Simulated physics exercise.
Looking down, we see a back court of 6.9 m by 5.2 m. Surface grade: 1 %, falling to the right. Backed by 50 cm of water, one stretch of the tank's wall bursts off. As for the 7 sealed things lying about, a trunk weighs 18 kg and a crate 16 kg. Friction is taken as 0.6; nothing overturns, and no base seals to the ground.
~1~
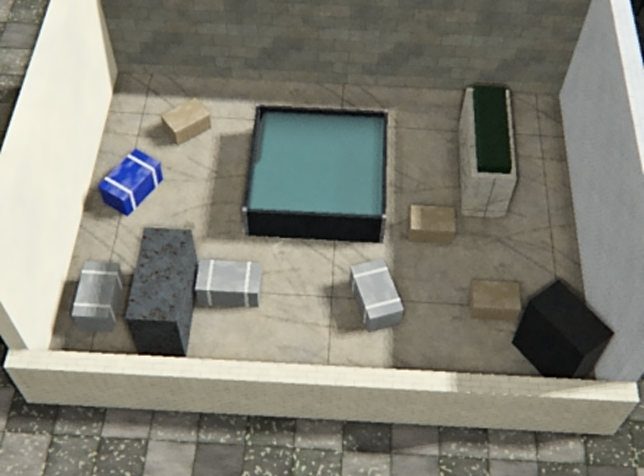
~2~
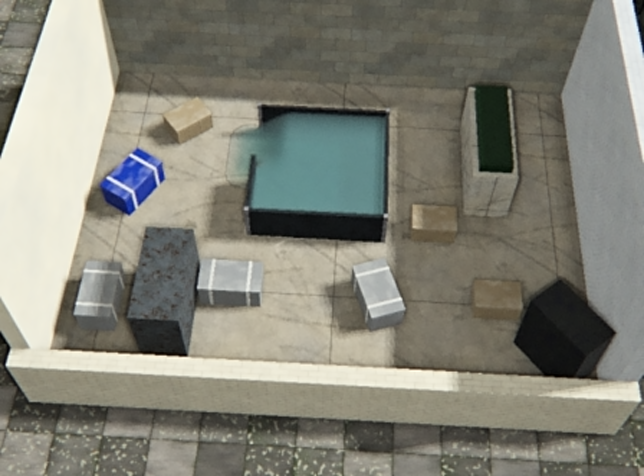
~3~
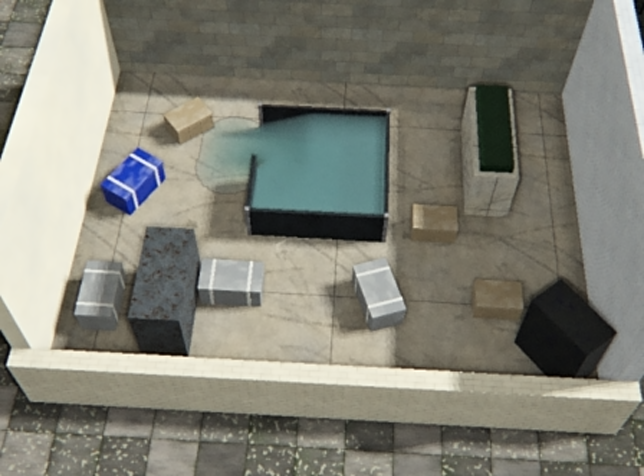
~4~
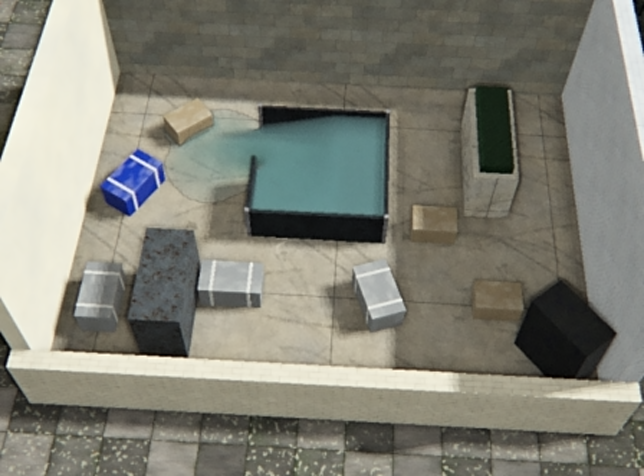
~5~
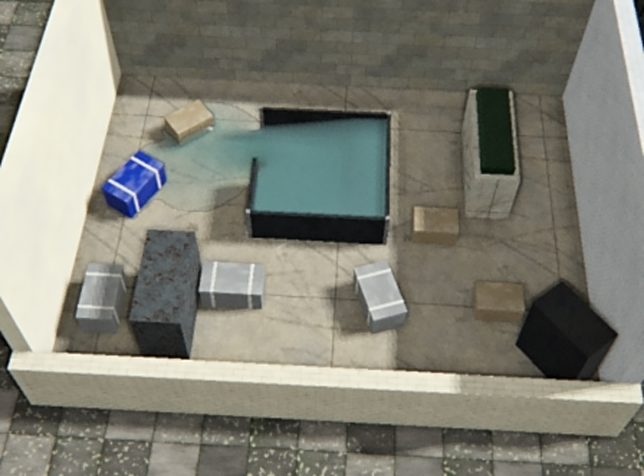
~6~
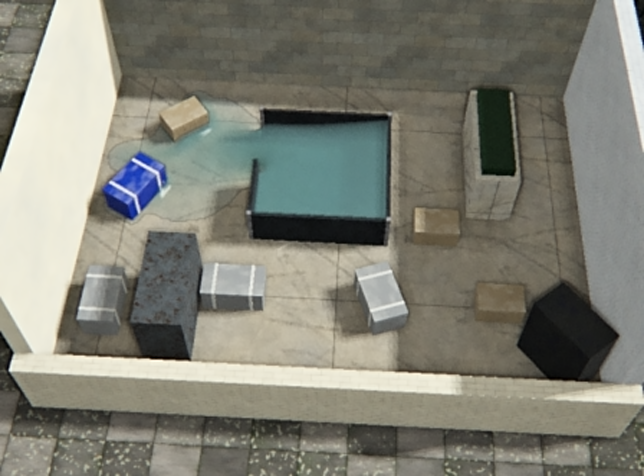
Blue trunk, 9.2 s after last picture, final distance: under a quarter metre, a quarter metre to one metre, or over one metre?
Over one metre.
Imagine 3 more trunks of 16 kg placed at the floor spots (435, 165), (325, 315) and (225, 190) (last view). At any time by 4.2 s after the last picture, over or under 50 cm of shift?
First within, then within, then beyond.
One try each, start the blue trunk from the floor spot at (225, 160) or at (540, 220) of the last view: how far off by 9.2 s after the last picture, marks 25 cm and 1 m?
Respectively: It is shoved a long way; it rests almost unmoved.
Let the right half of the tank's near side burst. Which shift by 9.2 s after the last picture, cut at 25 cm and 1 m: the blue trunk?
From there, the blue trunk remains planted.
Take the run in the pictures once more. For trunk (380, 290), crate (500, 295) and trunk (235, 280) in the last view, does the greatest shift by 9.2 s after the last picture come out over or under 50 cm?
Within the limit, then within the limit, then within the limit.
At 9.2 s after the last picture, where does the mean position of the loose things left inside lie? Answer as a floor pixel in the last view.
I'd put it around (330, 263).
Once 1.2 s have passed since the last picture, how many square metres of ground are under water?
The covered patch comes to about 10.5 m2.
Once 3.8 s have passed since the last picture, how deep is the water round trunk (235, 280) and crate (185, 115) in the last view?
I'd put it at 1 cm and 12 cm respectively.
Then, 1.2 s after the last picture the blue trunk is near (97, 209), 0.7 m from its start, aground; 1 afloat.
Then, 3.8 s after the last picture the blue trunk is near (91, 278), 1.7 m from its start, afloat; 3 afloat.
Then, 6.2 s after the last picture the blue trunk is near (102, 258), 1.4 m from its start, afloat; 2 afloat.
Then, 9.2 s after the last picture the blue trunk is near (240, 241), 1.9 m from its start, afloat; 2 afloat.
